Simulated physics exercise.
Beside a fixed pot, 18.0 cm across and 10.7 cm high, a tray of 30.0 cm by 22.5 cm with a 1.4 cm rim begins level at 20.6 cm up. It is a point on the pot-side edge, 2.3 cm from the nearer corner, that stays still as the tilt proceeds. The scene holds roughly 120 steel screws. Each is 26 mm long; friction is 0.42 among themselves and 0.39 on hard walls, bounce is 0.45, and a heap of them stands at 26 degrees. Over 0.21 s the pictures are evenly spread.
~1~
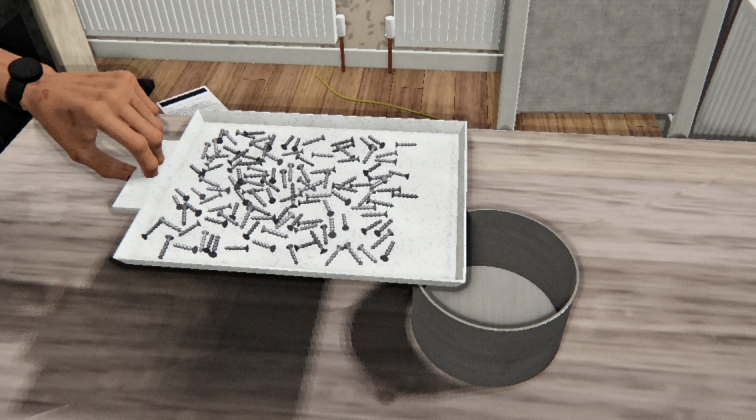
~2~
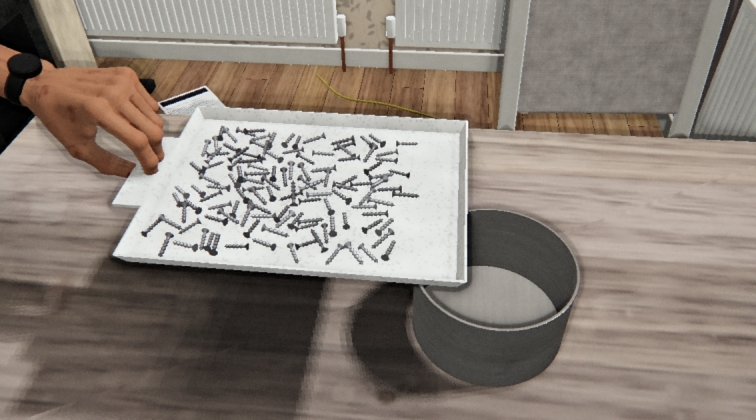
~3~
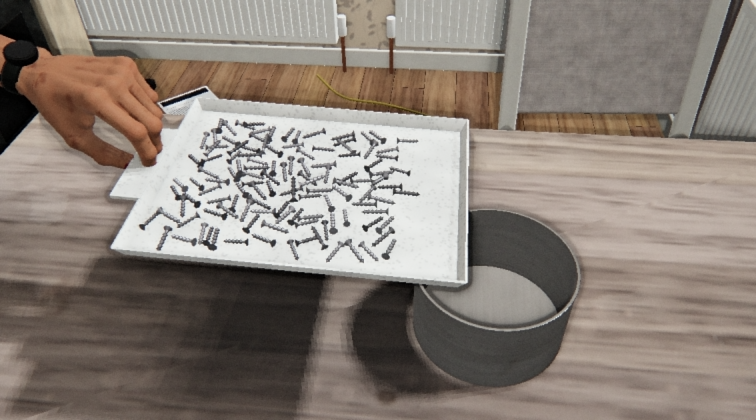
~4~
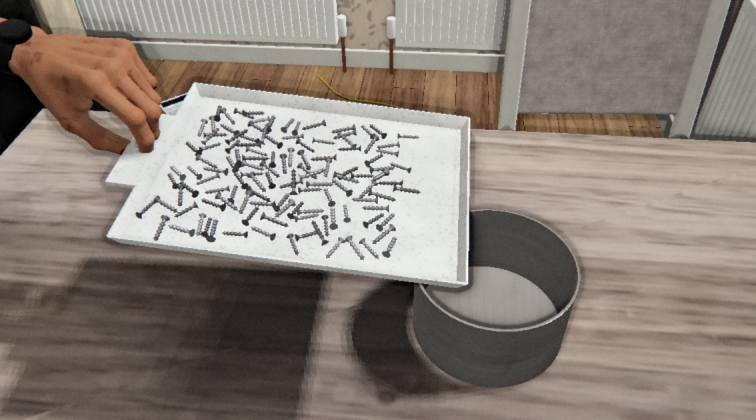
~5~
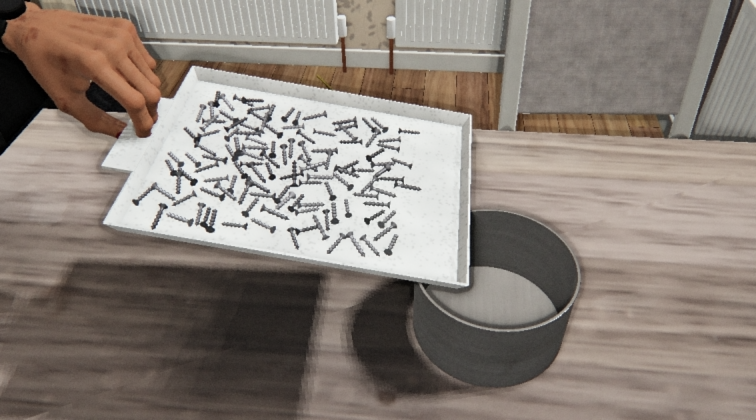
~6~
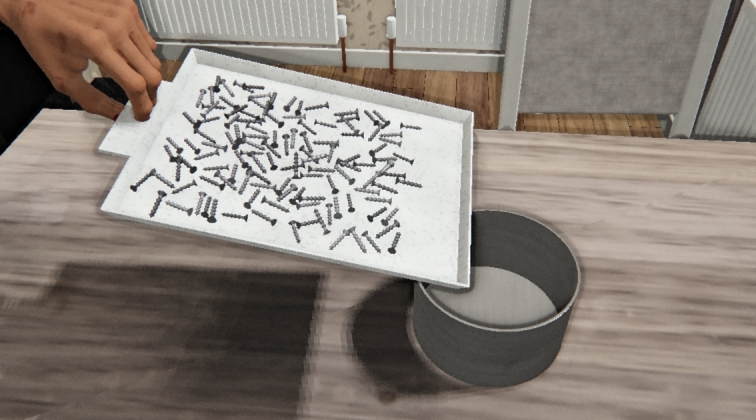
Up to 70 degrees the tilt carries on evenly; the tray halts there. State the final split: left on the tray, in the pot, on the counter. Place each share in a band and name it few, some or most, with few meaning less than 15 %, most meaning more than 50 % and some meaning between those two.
In the end: Tray few, pot some, counter most.
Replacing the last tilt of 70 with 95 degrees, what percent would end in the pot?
Roughly 30 %.
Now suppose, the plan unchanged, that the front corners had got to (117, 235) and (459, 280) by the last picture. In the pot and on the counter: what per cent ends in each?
In the pot: 0 per cent; on the counter: 100 per cent.
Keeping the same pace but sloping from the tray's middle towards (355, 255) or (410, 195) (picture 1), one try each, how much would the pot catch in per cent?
That would be close to 0 per cent and then close to 70 per cent.
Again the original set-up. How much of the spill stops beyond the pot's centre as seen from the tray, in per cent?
Share: Around 90 %.
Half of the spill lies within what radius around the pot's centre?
Roughly 18 cm from the centre.
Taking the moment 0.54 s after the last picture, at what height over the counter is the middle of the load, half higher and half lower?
I'd say near 24 cm.
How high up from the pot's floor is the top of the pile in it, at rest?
Roughly 1.5 centimetres.
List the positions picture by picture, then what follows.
The first frame shows tray tilt 0 degrees, front corners at (123, 252) and (457, 275); middle of the pieces at (284, 181); pot at (495, 264).
The second frame shows tray tilt 1 degrees, front corners at (123, 250) and (458, 275); middle of the pieces at (285, 179).
The third frame shows tray tilt 3 degrees, front corners at (121, 243) and (459, 276); middle of the pieces at (285, 174).
The fourth frame shows tray tilt 6 degrees, front corners at (118, 231) and (460, 277), lowest corner right front; middle of the pieces at (284, 166).
The fifth frame shows tray tilt 10 degrees, front corners at (115, 218) and (461, 278), lowest corner right front; middle of the pieces at (285, 156).
The sixth frame shows tray tilt 13 degrees, front corners at (112, 205) and (461, 279), lowest corner right front; middle of the pieces at (292, 167); pot at (496, 264).
Then, 0.33 s after the last picture, tilt 41 degrees; the tray holds 100 %, the pot 0 %.
Then, 0.54 s after the last picture, tilt 60 degrees; the tray holds 80 %, the pot 0 %.
Then, 0.87 s after the last picture, tilt 70 degrees; the tray holds 5 %, the pot 25 %.
In the end, tray 5 %, pot 25 %, counter 70 %.
